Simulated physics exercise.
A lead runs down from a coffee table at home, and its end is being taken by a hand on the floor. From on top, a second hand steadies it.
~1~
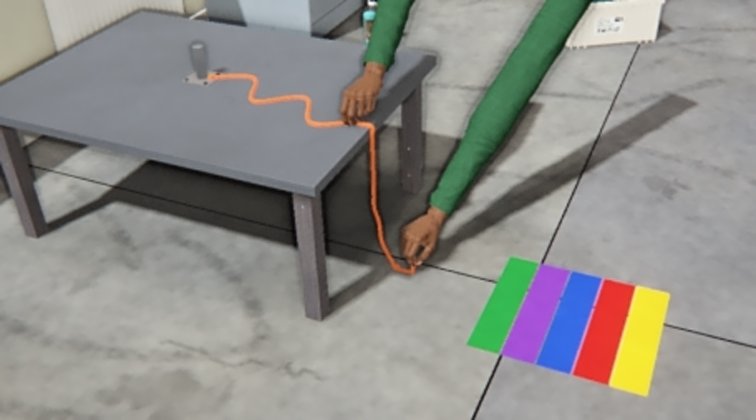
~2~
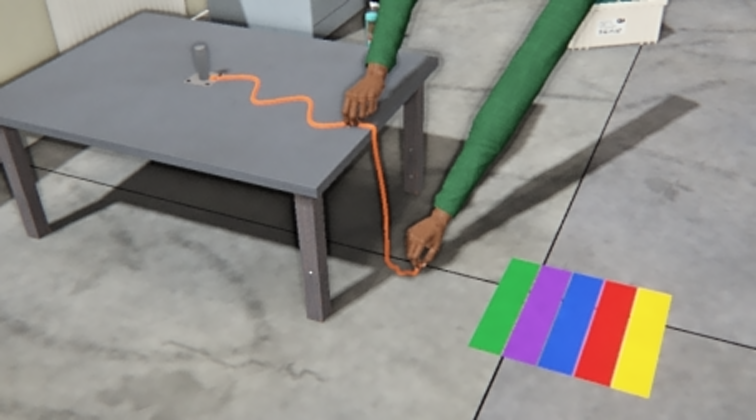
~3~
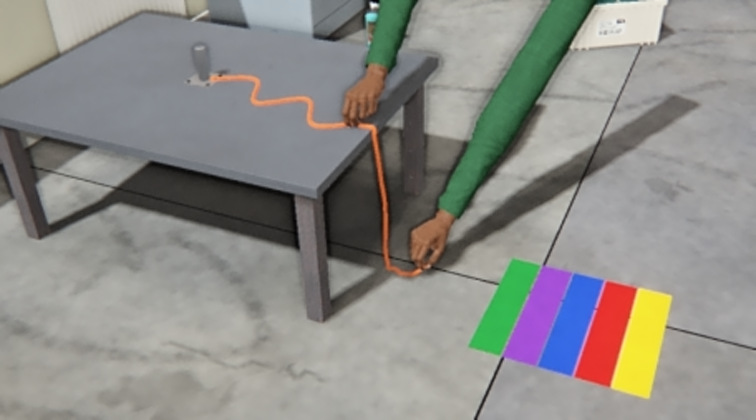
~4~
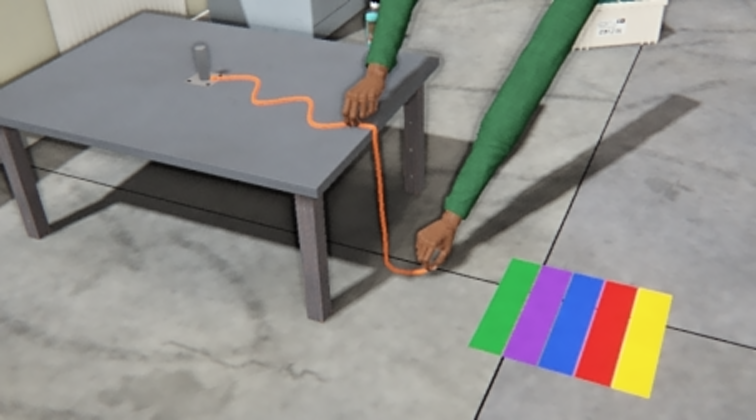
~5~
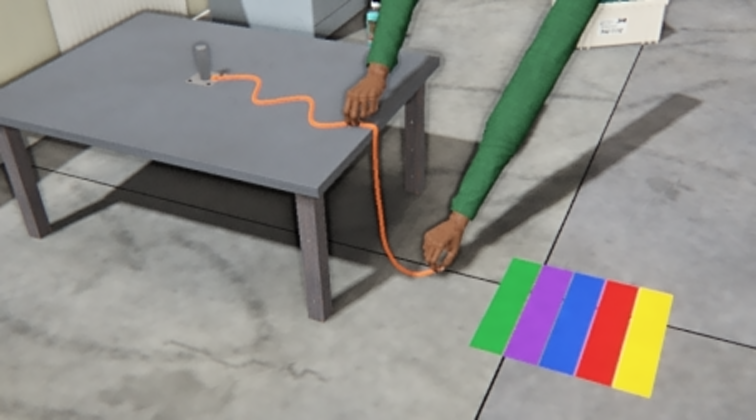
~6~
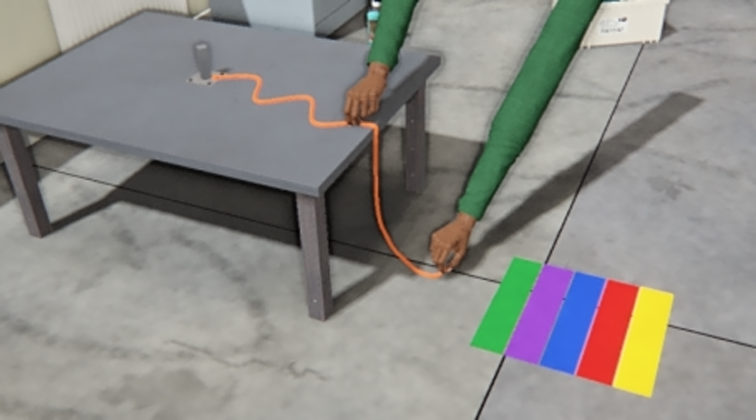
A hand slowly draws the end of an orange lead rightward across the floor.
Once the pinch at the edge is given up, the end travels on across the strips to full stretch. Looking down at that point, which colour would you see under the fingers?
You would see red.
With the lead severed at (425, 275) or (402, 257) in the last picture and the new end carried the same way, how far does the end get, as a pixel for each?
The pixels are close to (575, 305) and (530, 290), one per try.
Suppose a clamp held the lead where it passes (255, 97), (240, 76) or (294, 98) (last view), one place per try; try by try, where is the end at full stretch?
First try near (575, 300), second near (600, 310), third near (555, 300).
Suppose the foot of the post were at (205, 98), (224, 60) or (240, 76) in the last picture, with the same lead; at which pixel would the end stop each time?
It works out at around (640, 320), (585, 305) and (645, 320) for the three tries.
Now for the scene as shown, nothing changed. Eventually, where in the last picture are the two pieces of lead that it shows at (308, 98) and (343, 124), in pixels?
Roughly at (334, 112), and the other roughly at (407, 150).
Early on, end near (538, 293); over purple.
Midway, end near (582, 305); over blue.
At the end of the slack, end near (608, 311); over red. It gets as far as the red strip.
